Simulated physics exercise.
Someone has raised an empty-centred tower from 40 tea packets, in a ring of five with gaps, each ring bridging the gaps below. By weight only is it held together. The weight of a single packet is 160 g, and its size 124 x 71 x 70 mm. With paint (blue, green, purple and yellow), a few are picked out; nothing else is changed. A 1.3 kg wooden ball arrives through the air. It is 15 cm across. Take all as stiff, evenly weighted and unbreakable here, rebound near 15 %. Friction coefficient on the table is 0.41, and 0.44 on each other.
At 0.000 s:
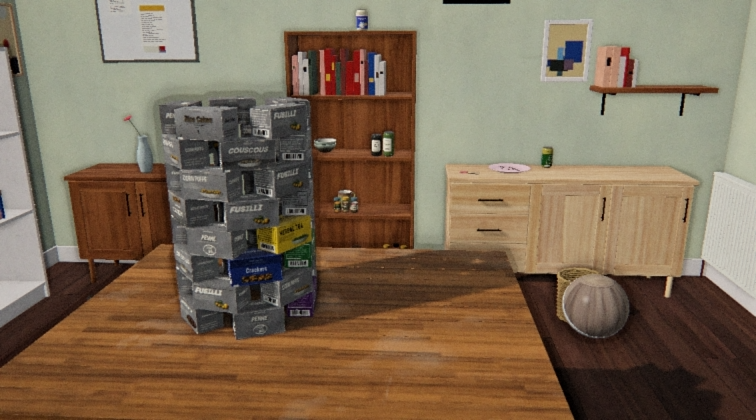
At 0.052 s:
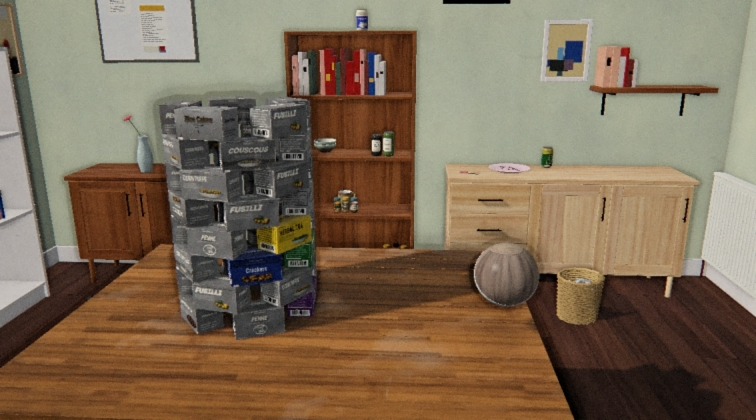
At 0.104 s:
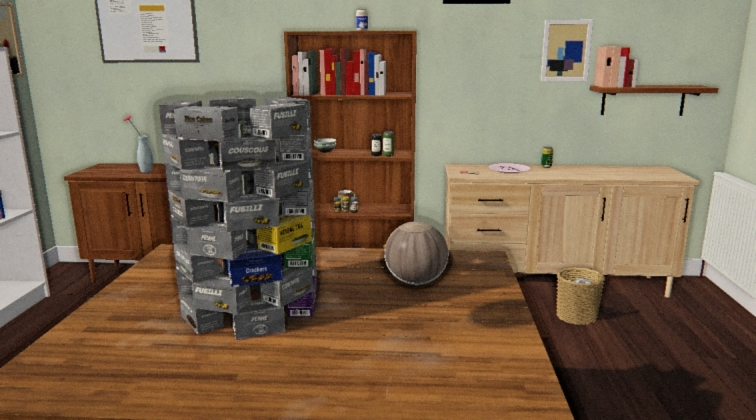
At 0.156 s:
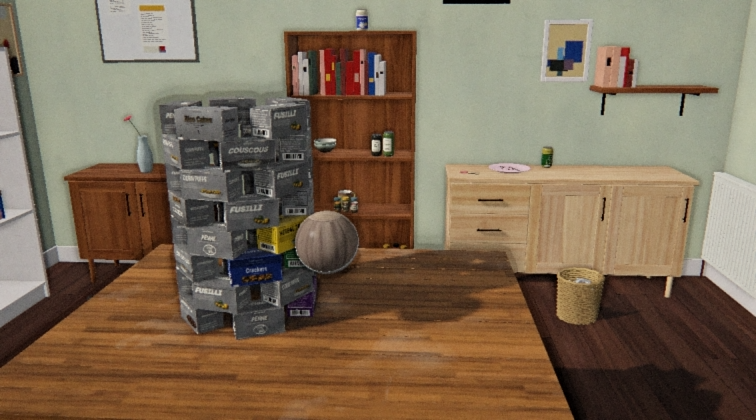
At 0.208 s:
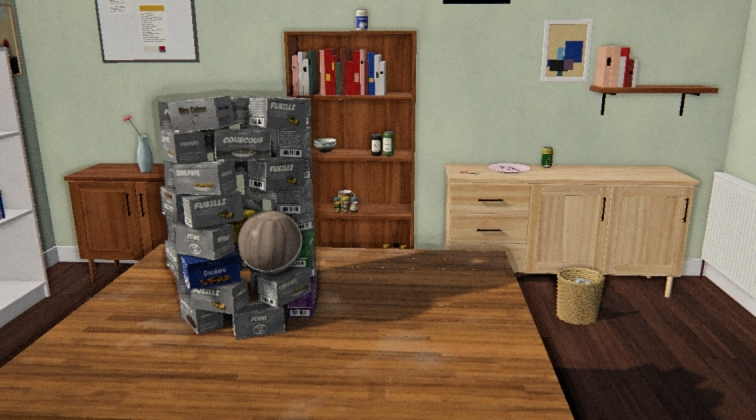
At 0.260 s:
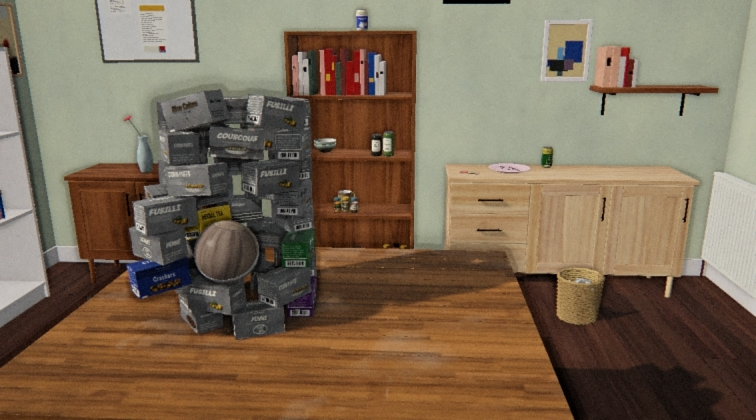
In a room with shelves and cabinets, a round hollow tower of mostly grey packets stands on a wooden table as a wooden ball flies in from the right. The ball strikes the tower's lower part and pushes inward, driving a blue packet out to the left while the packets above shift and lean.
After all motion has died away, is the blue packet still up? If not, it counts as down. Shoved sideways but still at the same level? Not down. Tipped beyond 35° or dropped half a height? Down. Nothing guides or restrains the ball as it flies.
No.
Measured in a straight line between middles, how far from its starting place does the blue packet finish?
Roughly 135 cm.
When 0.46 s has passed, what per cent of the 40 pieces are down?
25 percent by then.
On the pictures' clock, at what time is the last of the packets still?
At roughly 2.5 s.
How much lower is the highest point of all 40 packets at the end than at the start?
Drop: Around 21 cm.
Around 0.46 s, ball still moving; 10 of the 40 packets down; blue packet tipped 28°, 13 cm lower; yellow packet tipped 8°, 7 cm lower.
Around 0.80 s, ball still moving; 18 of the 40 packets down; blue packet on its side; yellow packet on its side.
Around 1.36 s, ball still moving; 25 of the 40 packets down; blue packet 89 cm lower; yellow packet on its side.
Finally (2.5 s), ball rolling away; 25 of the 40 packets down; blue packet 89 cm lower; yellow packet on its side; green packet unmoved. Seen by the last camera, middles, yellow packet near (130, 306).
